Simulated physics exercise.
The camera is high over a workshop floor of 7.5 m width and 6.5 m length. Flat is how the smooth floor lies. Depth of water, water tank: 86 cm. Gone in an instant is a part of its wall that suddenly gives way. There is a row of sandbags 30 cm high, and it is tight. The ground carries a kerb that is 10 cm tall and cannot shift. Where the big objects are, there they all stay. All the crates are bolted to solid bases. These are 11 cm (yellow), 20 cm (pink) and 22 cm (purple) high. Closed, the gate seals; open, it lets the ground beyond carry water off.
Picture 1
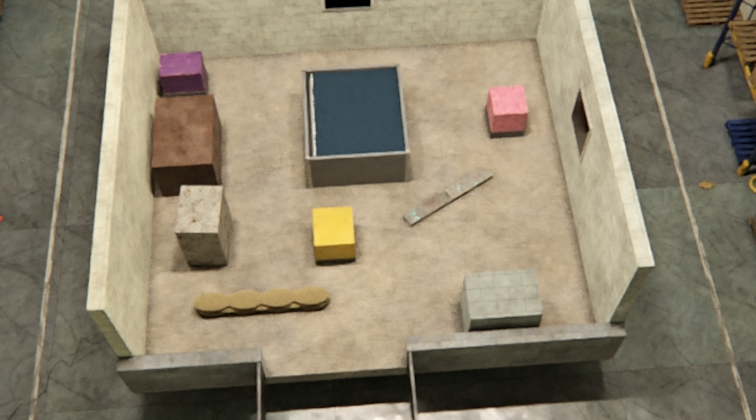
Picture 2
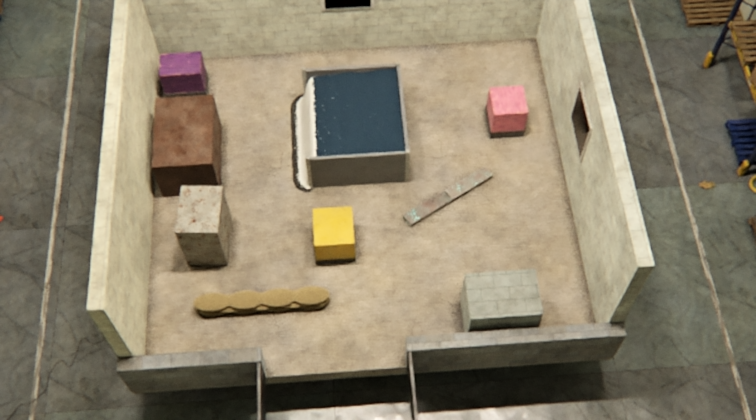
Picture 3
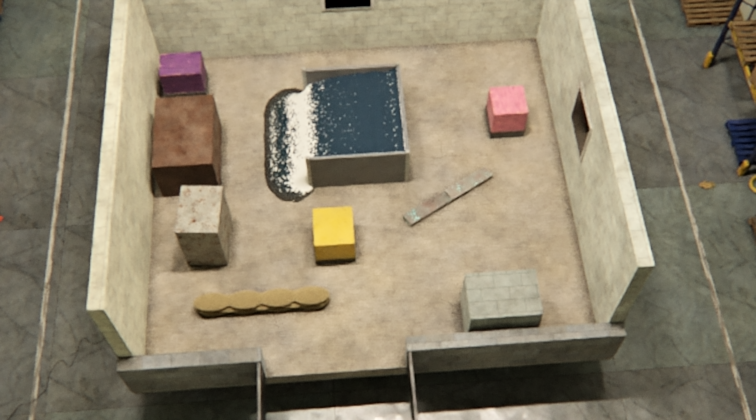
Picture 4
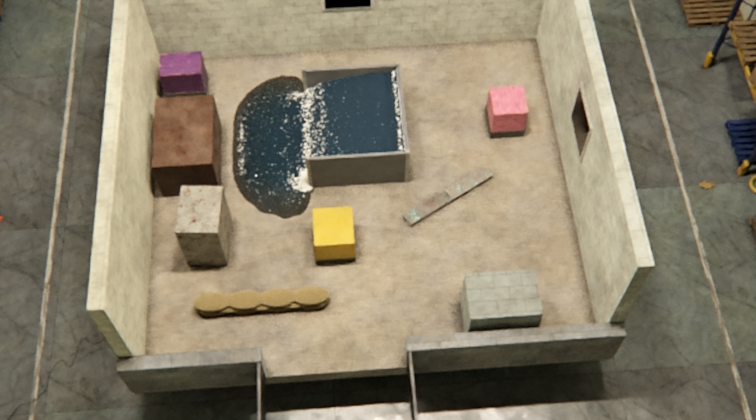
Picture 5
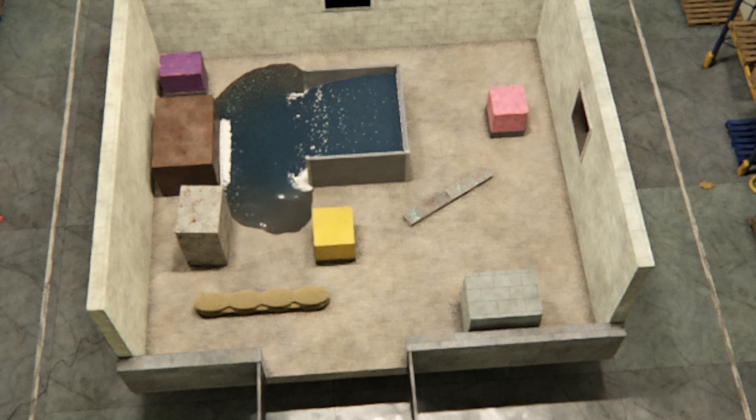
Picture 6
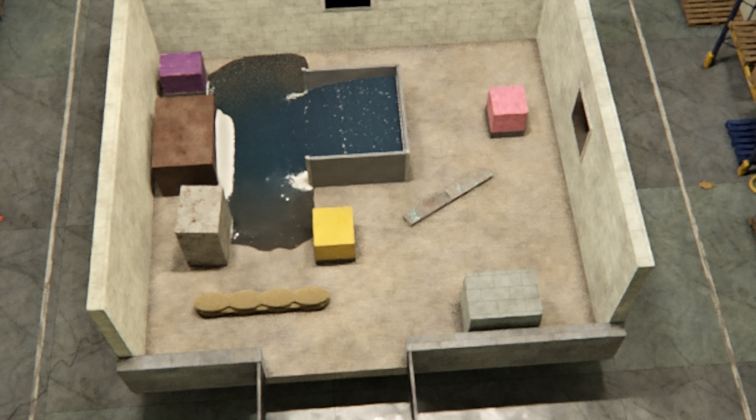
A big tank of dark blue water lost its left side, and the water poured out with white foam, spreading across the floor until it reached the brown block and the speckled stone block.
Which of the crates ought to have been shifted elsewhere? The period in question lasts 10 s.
The yellow crate needed moving; the pink crate was fine where it was; the purple crate needed moving.
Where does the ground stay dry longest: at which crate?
It is the pink one.
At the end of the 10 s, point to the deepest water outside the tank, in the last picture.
It's at about (535, 334) in the last picture.
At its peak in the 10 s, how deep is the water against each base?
Yellow 16, pink 12, purple 47, all in cm.
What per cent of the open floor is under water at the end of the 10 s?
About 100 per cent.
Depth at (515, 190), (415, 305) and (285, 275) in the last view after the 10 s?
About 5, 5 and 7 cm respectively.
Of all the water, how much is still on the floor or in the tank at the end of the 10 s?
Close to 96 in a hundred remains.
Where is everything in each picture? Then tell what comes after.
The first frame shows still water, 86 cm deep, in the water tank at (354, 113).
In the second frame, water pours out at (310, 134) and has run 1.1 m, to (305, 97); deepest outside 17 cm, 86 cm at the water tank's back.
In the third frame, water pours out at (310, 135) and has run 1.3 m, to (283, 94); deepest outside 41 cm, 81 cm at the water tank's back.
In the fourth frame, water pours out at (310, 136) and has run 1.6 m, to (262, 88); deepest outside 37 cm, 74 cm at the water tank's back.
In the fifth frame, water pours out at (310, 136) and has run 2.1 m, to (212, 111); deepest outside 38 cm, 73 cm at the water tank's back.
In the sixth frame, the front is at (178, 115), 2.7 m from the gap at (310, 136); 6.8 m2 of floor is under water; 66 cm left at the back of the water tank.
A moment later water covers 25 % of the floor and is deepest (54 cm) near (224, 149); yellow plinth reached, pink plinth not reached, purple plinth reached.
Soon after water covers 30 % of the floor and is deepest (52 cm) near (162, 63); yellow plinth reached, pink plinth not reached, purple plinth reached.
Next water covers 55 % of the floor and is deepest (29 cm) near (159, 106); yellow plinth reached, pink plinth not reached, purple plinth reached.
Later on water covers 85 % of the floor and is deepest (22 cm) near (529, 41); yellow plinth reached, pink plinth reached, purple plinth reached.
At the end water covers 100 % of the floor and is deepest (14 cm) near (535, 334); highest at the yellow plinth 16 cm, highest at the pink plinth 12 cm, highest at the purple plinth 47 cm.
